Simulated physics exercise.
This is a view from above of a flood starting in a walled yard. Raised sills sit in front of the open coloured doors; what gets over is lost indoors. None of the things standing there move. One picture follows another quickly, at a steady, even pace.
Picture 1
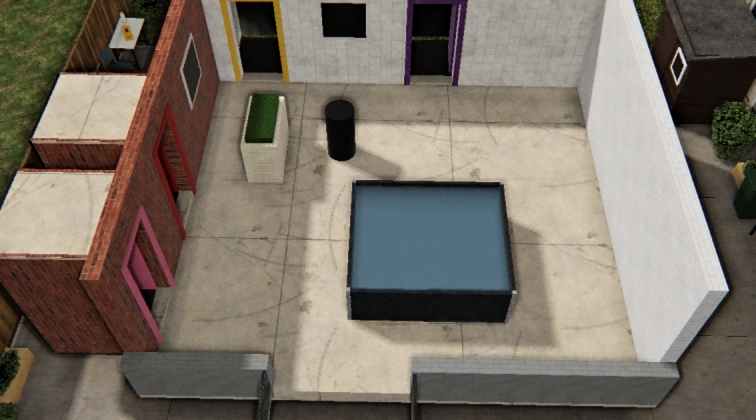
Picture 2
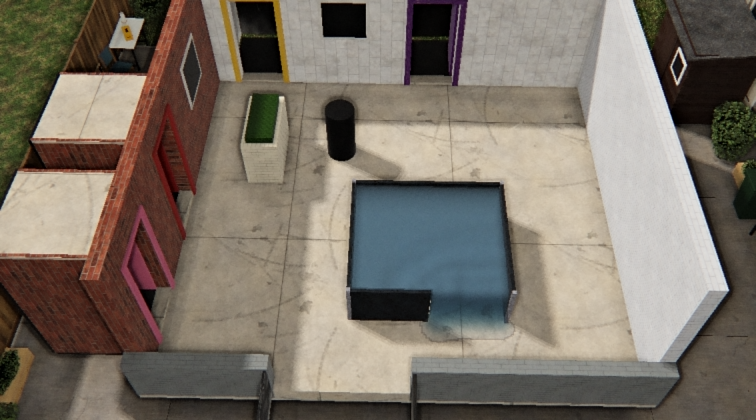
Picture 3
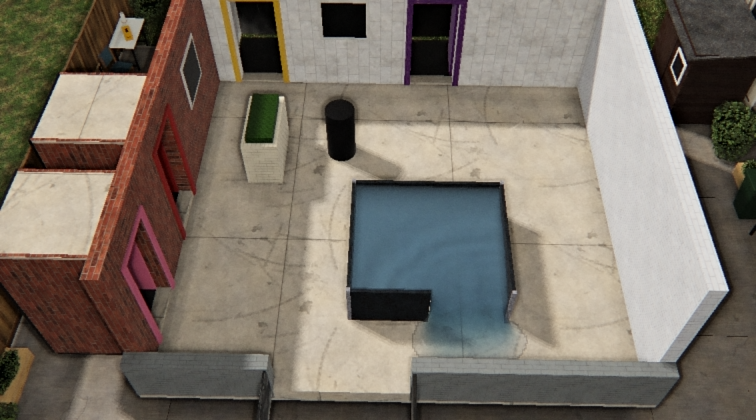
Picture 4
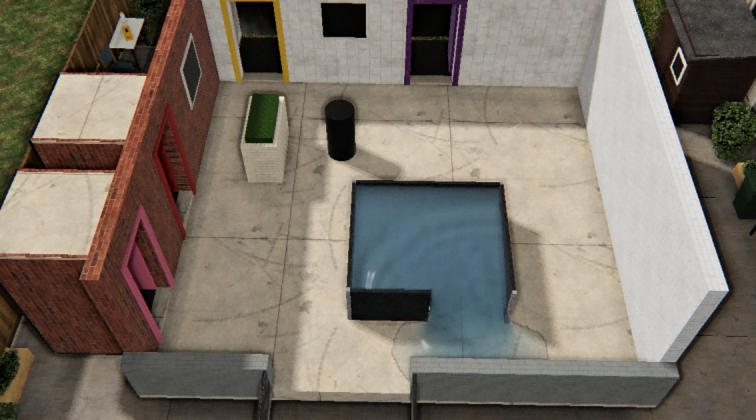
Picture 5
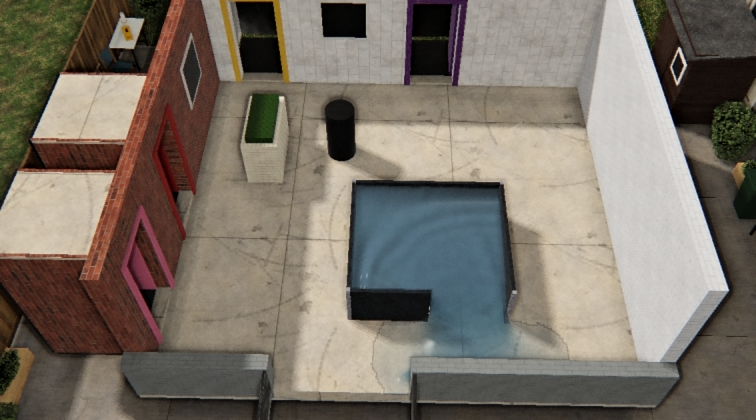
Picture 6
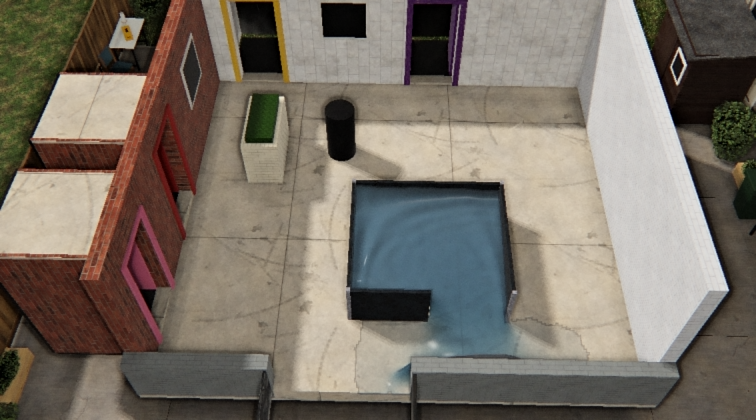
A large dark-sided tank of blue water stood still in a walled yard, then part of its front side opened and water poured out, spreading across the pale paving to the low front wall.
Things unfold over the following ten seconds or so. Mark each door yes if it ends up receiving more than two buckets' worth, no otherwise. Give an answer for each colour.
Yellow door - yes, red door - no, pink door - yes, purple door - yes.
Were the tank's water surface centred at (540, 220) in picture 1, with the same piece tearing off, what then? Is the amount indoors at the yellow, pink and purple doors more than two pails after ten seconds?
Here's how I see it: The yellow door gets past it, then the pink door gets past it, and the purple door doesn't reach it.
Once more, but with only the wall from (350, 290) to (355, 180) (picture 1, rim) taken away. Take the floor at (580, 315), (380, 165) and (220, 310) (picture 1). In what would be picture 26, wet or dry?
One by one: Unsoaked; unsoaked; waterlogged.
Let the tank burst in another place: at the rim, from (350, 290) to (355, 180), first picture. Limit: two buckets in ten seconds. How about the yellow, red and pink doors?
Going door by door, the yellow one crosses the threshold, then the red one crosses the threshold, then the pink one crosses the threshold.
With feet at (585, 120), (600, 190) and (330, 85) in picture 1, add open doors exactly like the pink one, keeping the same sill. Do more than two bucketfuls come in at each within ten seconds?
One after the other: Takes more, is under, takes less.
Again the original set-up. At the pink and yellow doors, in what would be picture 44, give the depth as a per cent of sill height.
Approx. 200 % then 20 %.
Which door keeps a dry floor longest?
It's the yellow-painted one.
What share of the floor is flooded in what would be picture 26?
Estimated share: Around 55 %.
A moment on, water covers 15 % of the floor; the yellow door not reached, the red door not reached, the pink door not reached, the purple door not reached.
Next, water covers 30 % of the floor; the yellow door not reached, the red door not reached, the pink door not reached, the purple door not reached.
Then, water covers 55 % of the floor; the yellow door not reached, the red door wet at the sill, nothing in, the pink door over two buckets in, the purple door not reached.
Later, water covers 80 % of the floor; the yellow door not reached, the red door wet at the sill, nothing in, the pink door far over two buckets in, the purple door over two buckets in.
In the end, water covers 100 % of the floor; the yellow door over two buckets in, the red door wet at the sill, nothing in, the pink door far over two buckets in, the purple door over two buckets in.
